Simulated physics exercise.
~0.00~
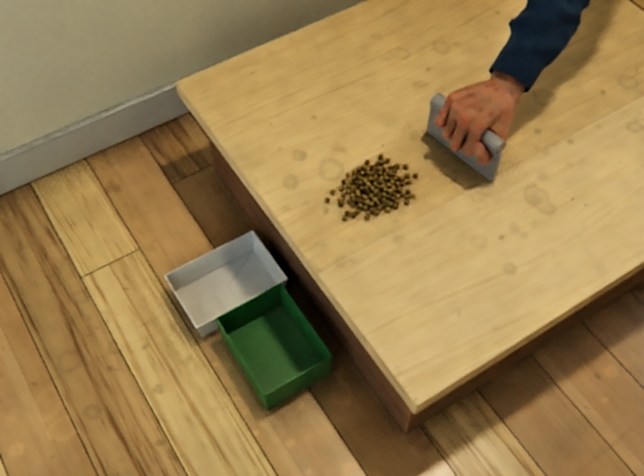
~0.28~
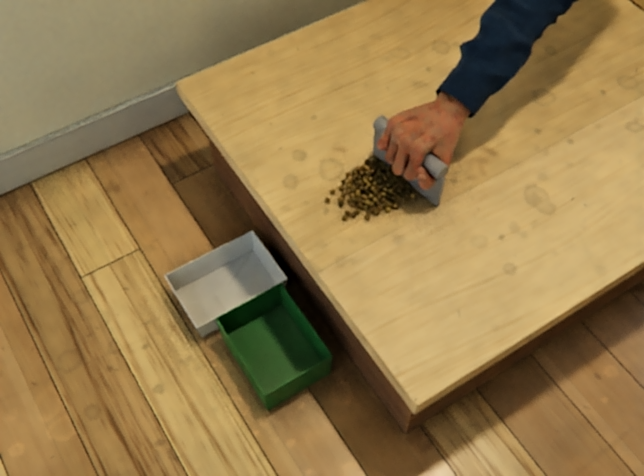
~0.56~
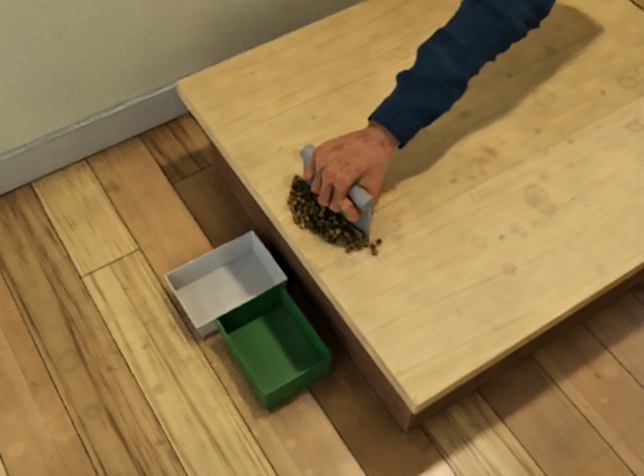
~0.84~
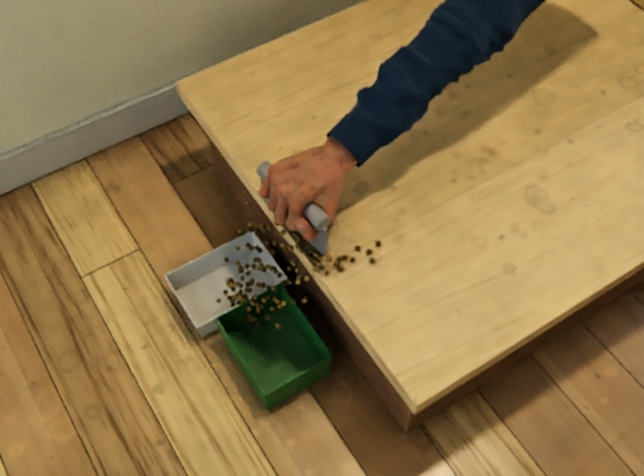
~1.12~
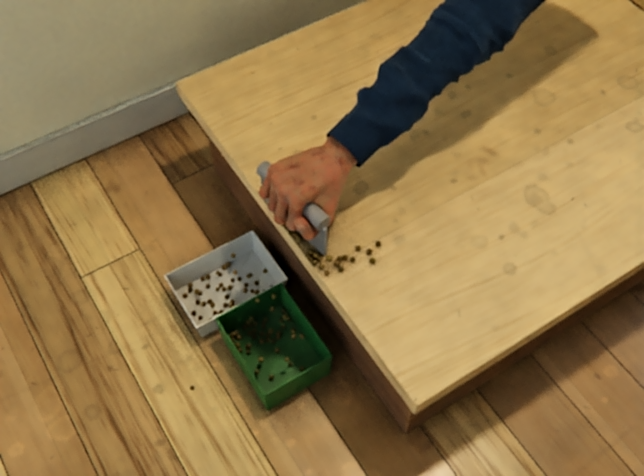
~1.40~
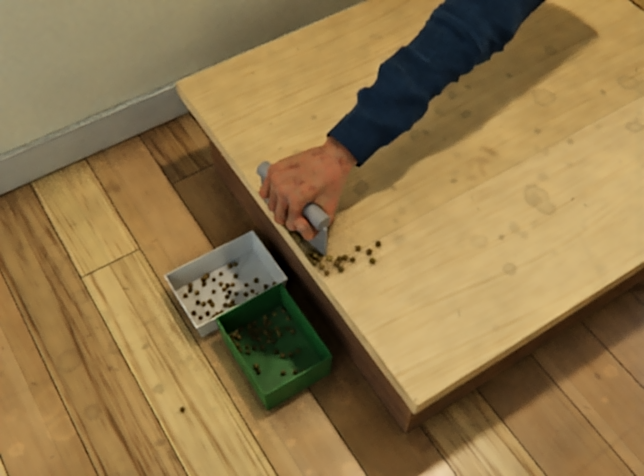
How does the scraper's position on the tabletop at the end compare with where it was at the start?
At the start the scraper is out on the tabletop, to the right of the pile. By the end it has moved left and a little nearer the viewer, and rests at the table's left edge beside the tins.
Wooden tabletop, hand scraping brown bits left over the edge, most dropping into white and green tins, some staying on top.
